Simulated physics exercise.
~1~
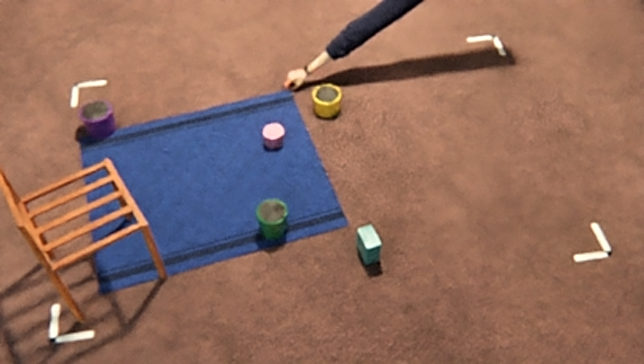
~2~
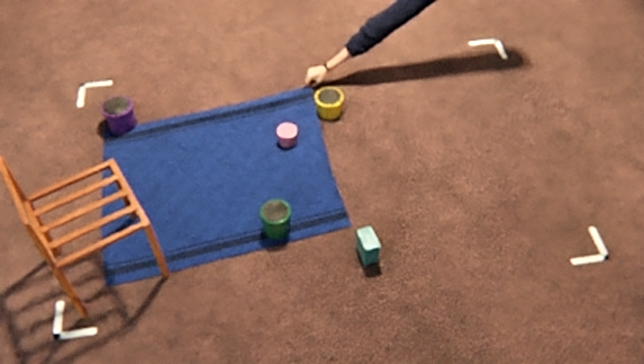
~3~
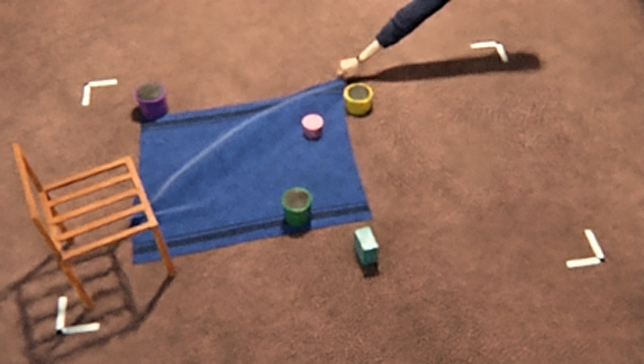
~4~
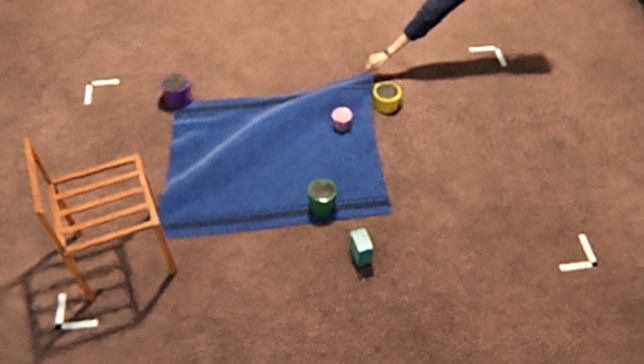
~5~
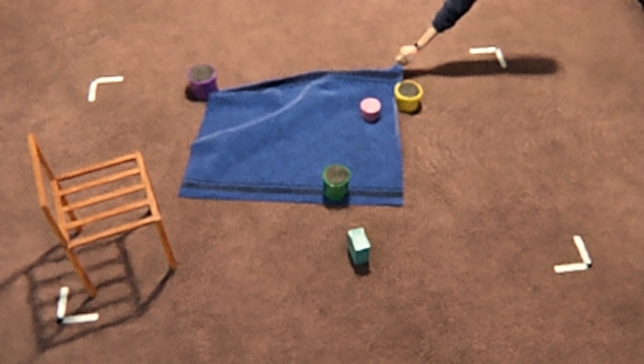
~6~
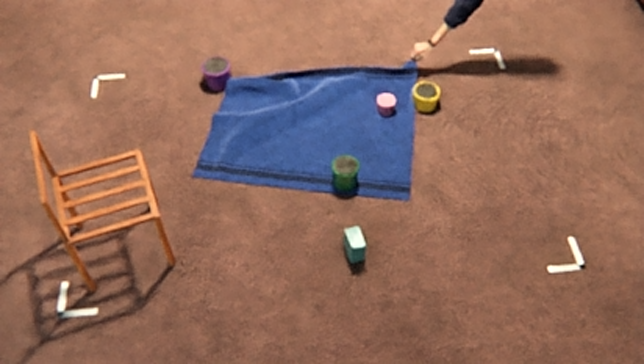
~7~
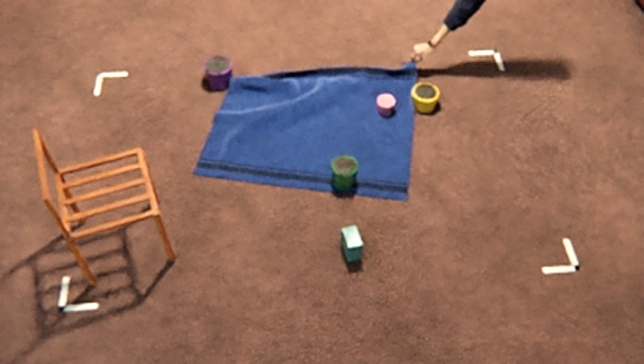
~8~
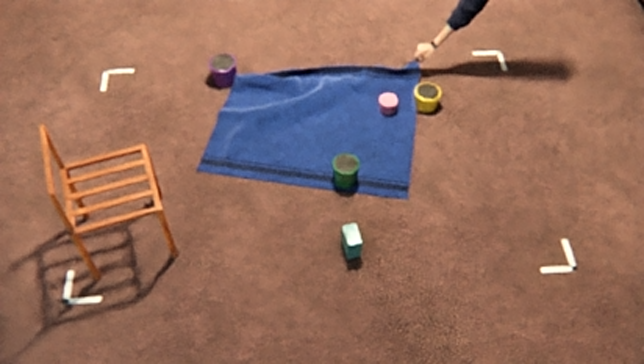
The video shows a hand pulling a blue rug by its far corner to the right and away from an orange chair, carrying pink, green, purple and yellow containers along, while a teal box stays put; the rug ends slightly rumpled, clear of the chair, with the hand still at its corner.
